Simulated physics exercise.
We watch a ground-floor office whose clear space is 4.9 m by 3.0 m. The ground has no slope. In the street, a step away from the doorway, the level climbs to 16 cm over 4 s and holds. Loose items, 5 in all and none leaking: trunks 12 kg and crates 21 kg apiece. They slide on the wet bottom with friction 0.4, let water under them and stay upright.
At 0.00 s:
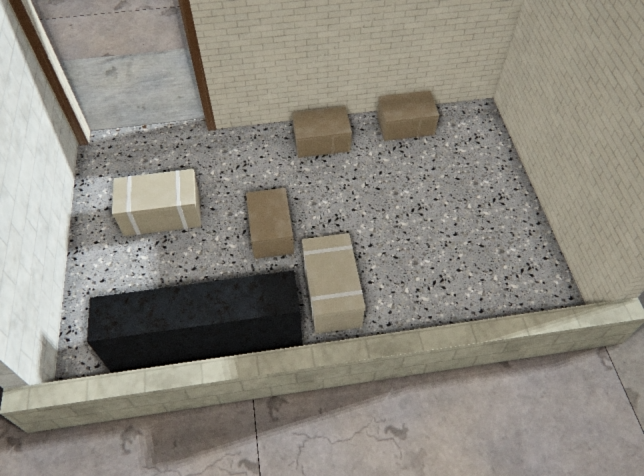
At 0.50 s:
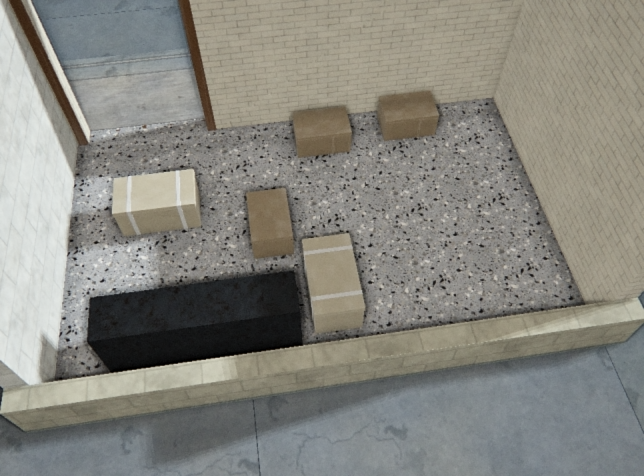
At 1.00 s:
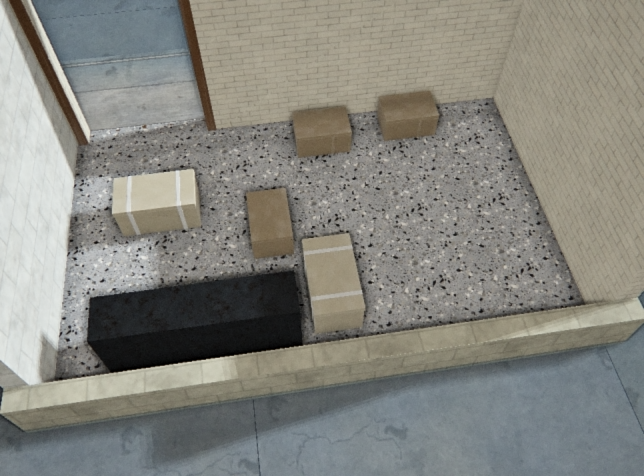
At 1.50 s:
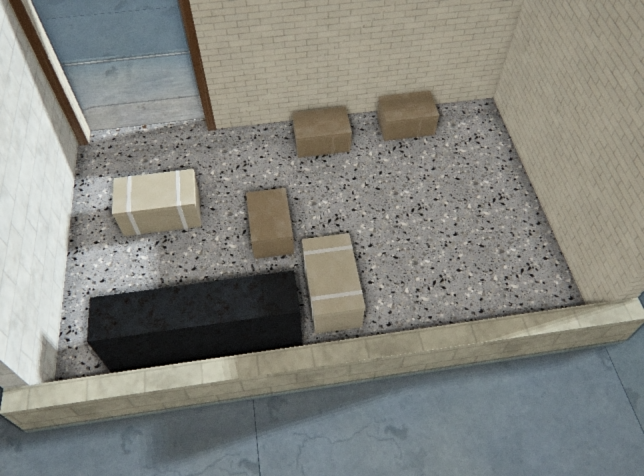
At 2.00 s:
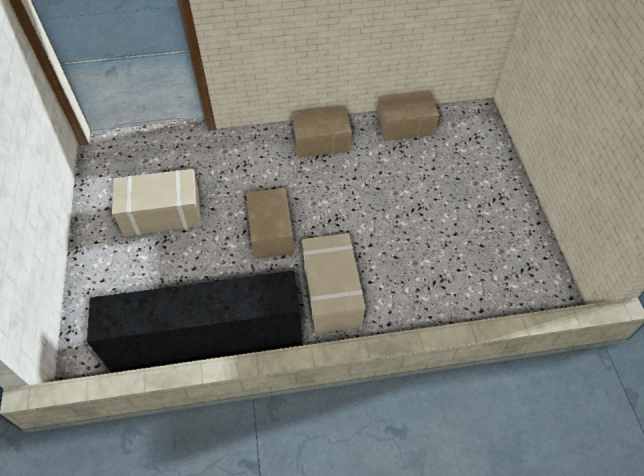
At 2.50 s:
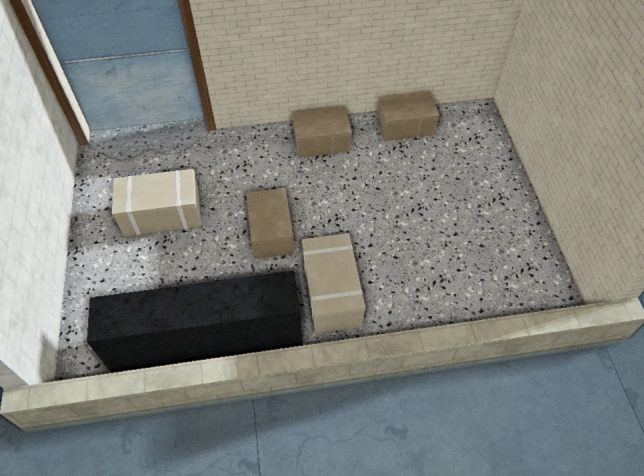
A small room with pale brick walls and a speckled stone floor is seen from high above, over a low front wall. A long black block lies at the lower left, with cream, banded boxes beside and behind it and plainer brown ones farther back. The paving outside turns from pinkish-grey to blue as water covers it and edges in at the doorway, while boxes and camera stay still.
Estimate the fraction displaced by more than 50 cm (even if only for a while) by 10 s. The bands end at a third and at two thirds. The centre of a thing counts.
That comes to one to two thirds.
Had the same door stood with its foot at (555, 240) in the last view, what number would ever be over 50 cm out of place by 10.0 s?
Then 1.
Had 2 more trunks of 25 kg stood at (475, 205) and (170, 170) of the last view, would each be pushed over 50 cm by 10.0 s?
In turn: Under, over.
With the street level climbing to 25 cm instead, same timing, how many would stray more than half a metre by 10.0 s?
Then 3.
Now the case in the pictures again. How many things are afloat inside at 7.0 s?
I count 1.
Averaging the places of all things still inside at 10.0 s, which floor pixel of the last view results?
At about (374, 196).
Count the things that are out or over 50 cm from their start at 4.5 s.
By then 1.
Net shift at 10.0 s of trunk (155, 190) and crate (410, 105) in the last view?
In turn: 140 cm, 0 cm.
After 3.5 s 0 of 5 are over 50 cm from their spots; 0 afloat.
After 4.5 s 1 of 5 are over 50 cm from their spots; 0 afloat.
After 7.0 s 1 of 5 are over 50 cm from their spots; 1 afloat.
After 10.0 s 3 of 5 are over 50 cm from their spots, and 3 have been at some point; 2 afloat.
